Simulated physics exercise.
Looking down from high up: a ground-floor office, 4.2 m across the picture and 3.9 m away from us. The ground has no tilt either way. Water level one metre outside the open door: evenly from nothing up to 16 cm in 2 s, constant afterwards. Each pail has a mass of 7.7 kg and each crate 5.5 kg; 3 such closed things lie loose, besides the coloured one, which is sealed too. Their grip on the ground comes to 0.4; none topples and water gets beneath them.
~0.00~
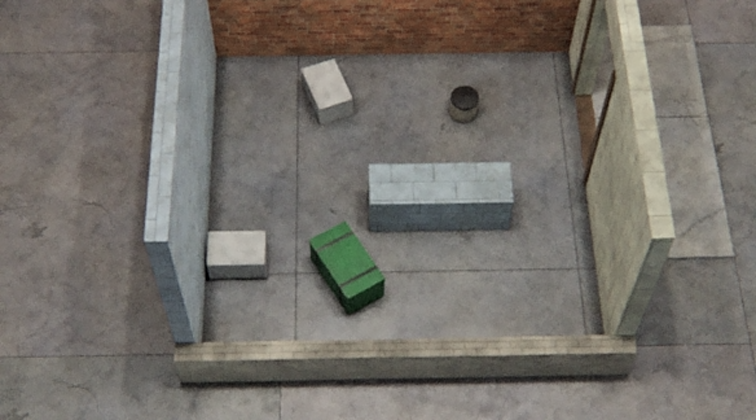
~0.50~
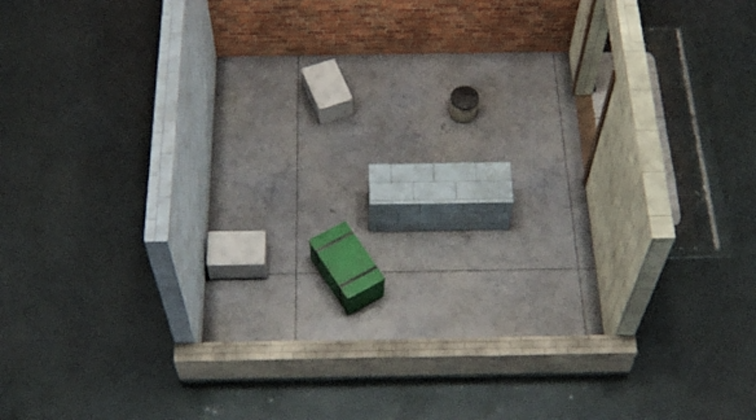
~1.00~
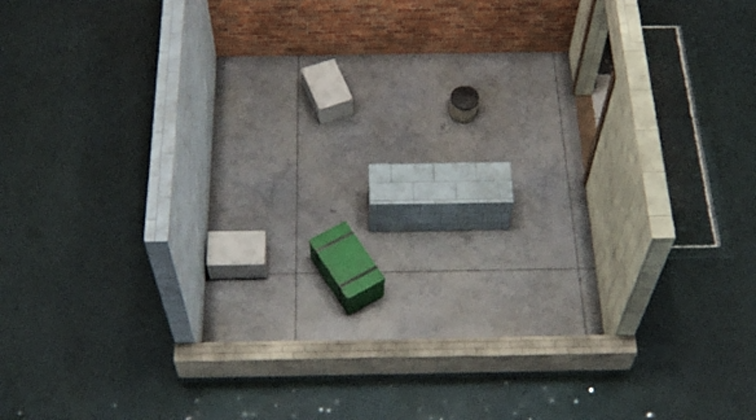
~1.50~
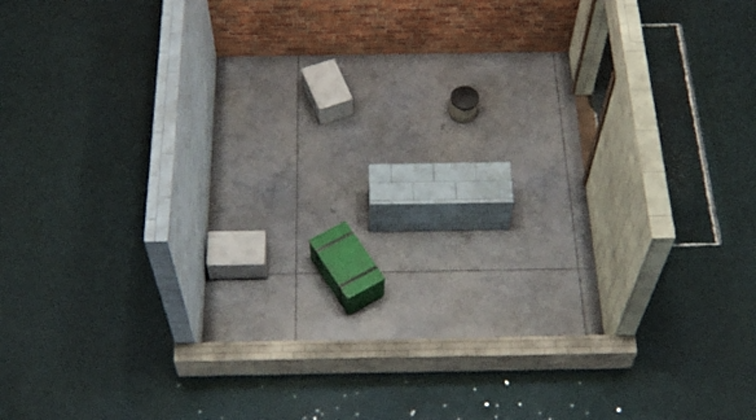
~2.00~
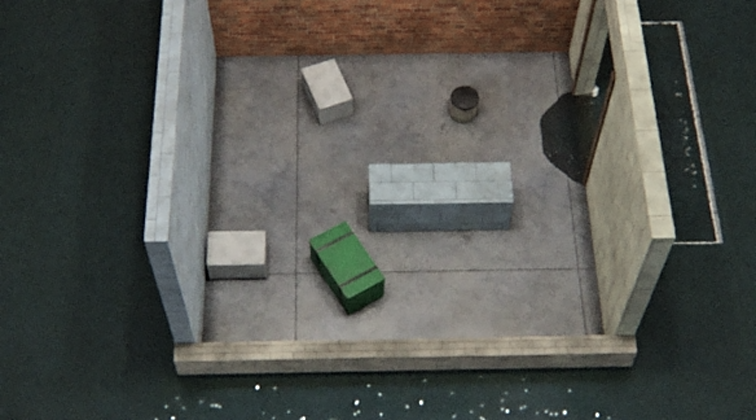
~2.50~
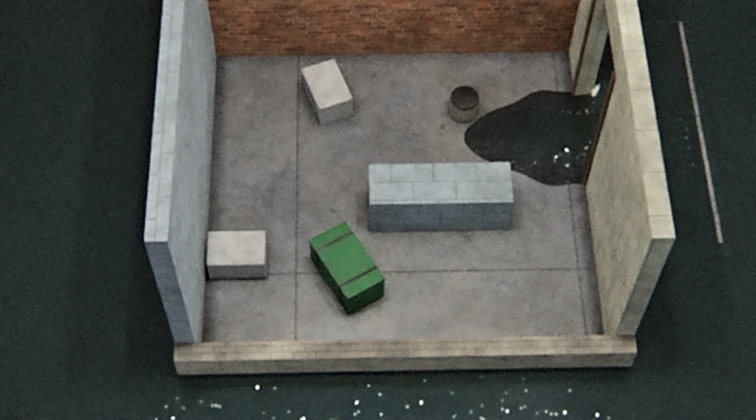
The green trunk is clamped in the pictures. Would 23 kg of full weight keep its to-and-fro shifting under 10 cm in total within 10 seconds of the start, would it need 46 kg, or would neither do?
23 kg would.
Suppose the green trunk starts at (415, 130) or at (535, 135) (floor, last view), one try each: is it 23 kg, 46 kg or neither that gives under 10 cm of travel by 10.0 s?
Respectively, the heavy option is needed and neither option succeeds.
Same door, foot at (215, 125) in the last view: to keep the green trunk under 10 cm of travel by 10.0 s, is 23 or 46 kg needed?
Short version: The light mass is sufficient.
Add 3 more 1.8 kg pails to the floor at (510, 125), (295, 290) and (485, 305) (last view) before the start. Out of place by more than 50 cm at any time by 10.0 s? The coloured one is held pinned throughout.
Listed in turn, they go over the bar, over the bar, beneath the bar.
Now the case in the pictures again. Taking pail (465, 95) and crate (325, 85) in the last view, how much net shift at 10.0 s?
Respectively 60 and 80 cm.
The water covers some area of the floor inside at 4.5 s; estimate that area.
About 8.5 m2.
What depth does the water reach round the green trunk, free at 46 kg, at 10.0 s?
Something like 3 centimetres.
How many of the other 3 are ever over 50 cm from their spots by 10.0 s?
3 in all.
After 3.5 s the green trunk would be 0 cm from its start with 23 kg and 0 cm from its start with 46 kg; 0 cm of water round it then.
After 4.5 s the green trunk would be 0 cm from its start with 23 kg and 0 cm from its start with 46 kg; 0 cm of water round it then.
After 7.0 s the green trunk would be 0 cm from its start with 23 kg and 0 cm from its start with 46 kg; 0 cm of water round it then.
After 10.0 s the green trunk would be 1 cm from its start with 23 kg and 0 cm from its start with 46 kg; 3 cm of water round it then.
